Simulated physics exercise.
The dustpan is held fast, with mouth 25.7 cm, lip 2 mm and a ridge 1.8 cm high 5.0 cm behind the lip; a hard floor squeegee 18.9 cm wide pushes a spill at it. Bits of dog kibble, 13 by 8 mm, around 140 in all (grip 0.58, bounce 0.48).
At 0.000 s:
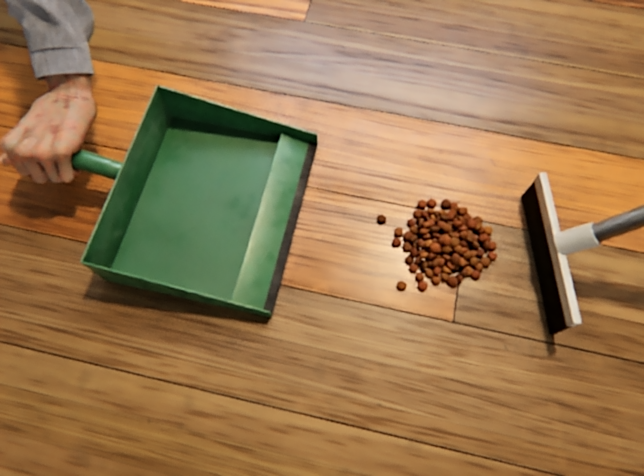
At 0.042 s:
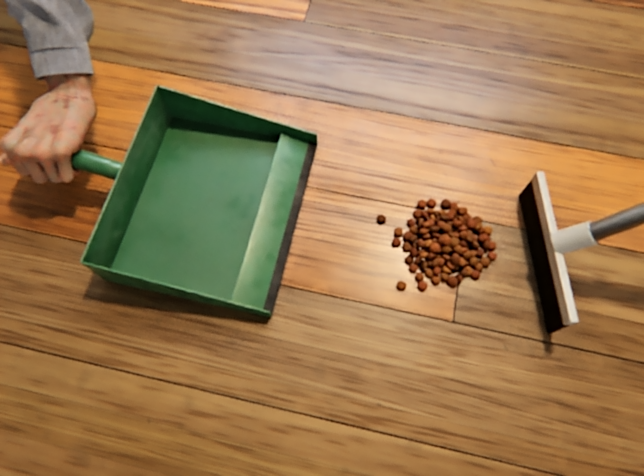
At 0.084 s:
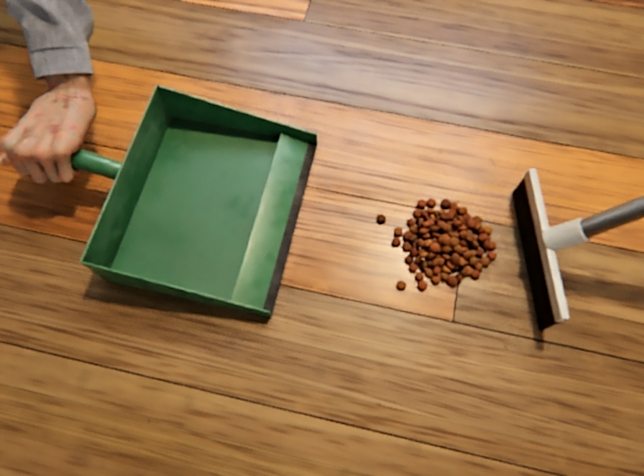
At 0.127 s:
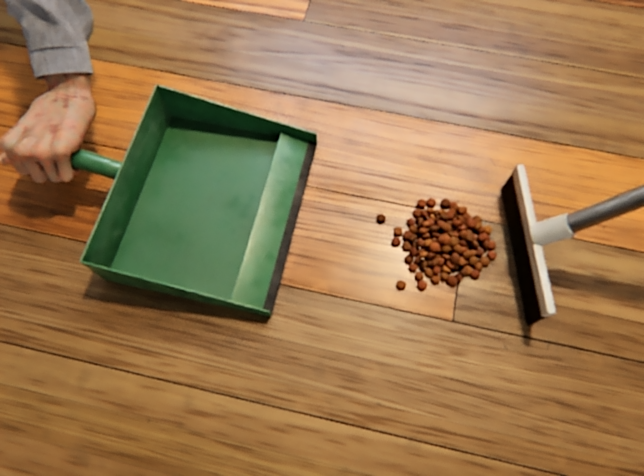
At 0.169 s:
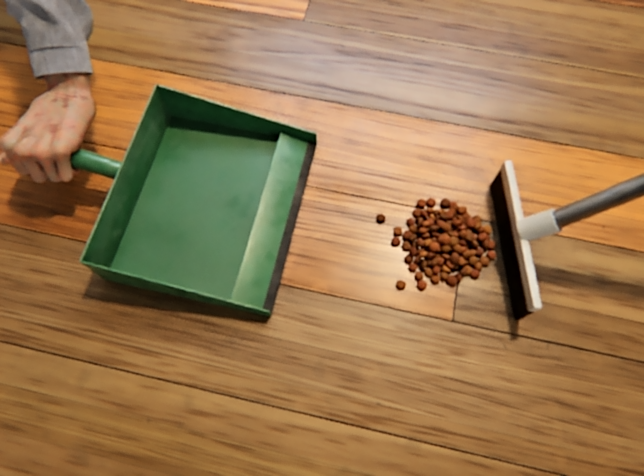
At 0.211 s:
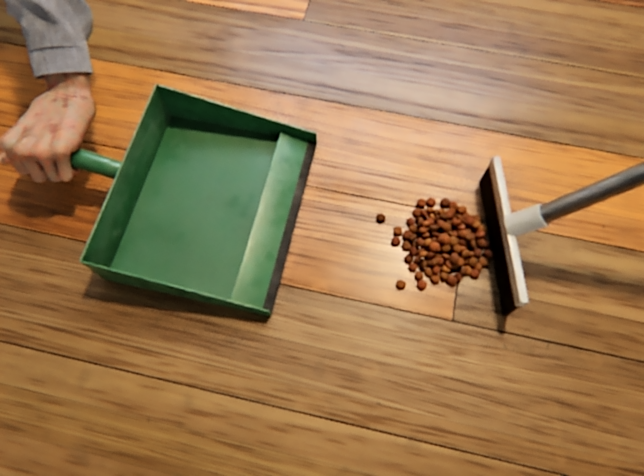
The clip shows a hand holding a green dustpan still on a wooden floor while a squeegee on a grey handle slides left toward a pile of brown kibble, reaching its right edge and shifting a few pieces slightly.
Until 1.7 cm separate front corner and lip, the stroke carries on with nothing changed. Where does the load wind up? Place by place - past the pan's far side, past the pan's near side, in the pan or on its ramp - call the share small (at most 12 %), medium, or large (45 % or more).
Past the pan's far side - small, past the pan's near side - small, in the pan or on its ramp - small.
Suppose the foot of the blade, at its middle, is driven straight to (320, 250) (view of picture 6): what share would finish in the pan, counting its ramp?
Share caught: Approx. 20 %.
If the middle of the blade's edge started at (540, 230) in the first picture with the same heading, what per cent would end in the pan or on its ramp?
Estimate: Near 0 %.
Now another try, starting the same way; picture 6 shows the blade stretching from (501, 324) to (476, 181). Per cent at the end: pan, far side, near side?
Split: Pan = 20, far = 0, near = 5.
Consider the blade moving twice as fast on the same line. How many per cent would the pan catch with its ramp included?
Share: Close to 10 %.
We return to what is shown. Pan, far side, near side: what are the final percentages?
The far side gets 0, the near side 0 and the pan 5.
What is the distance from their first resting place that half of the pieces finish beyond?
That distance is around 18 cm.
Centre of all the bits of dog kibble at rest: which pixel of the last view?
Look around (316, 213) in the last picture.
After 0.51 s, middle of the blade 15 cm from the lip; 0 % over the lip, far side 0 %, near side 0 %.
After 0.71 s, middle of the blade 8 cm from the lip; 0 % over the lip, far side 0 %, near side 0 %.
After 1.02 s, middle of the blade 4 cm from the lip; 5 % over the lip, far side 0 %, near side 0 %.
By 1.3 s all is still; far side 0 %, near side 0 %, pan 5 %, in front of the lip or behind the blade 95 %.
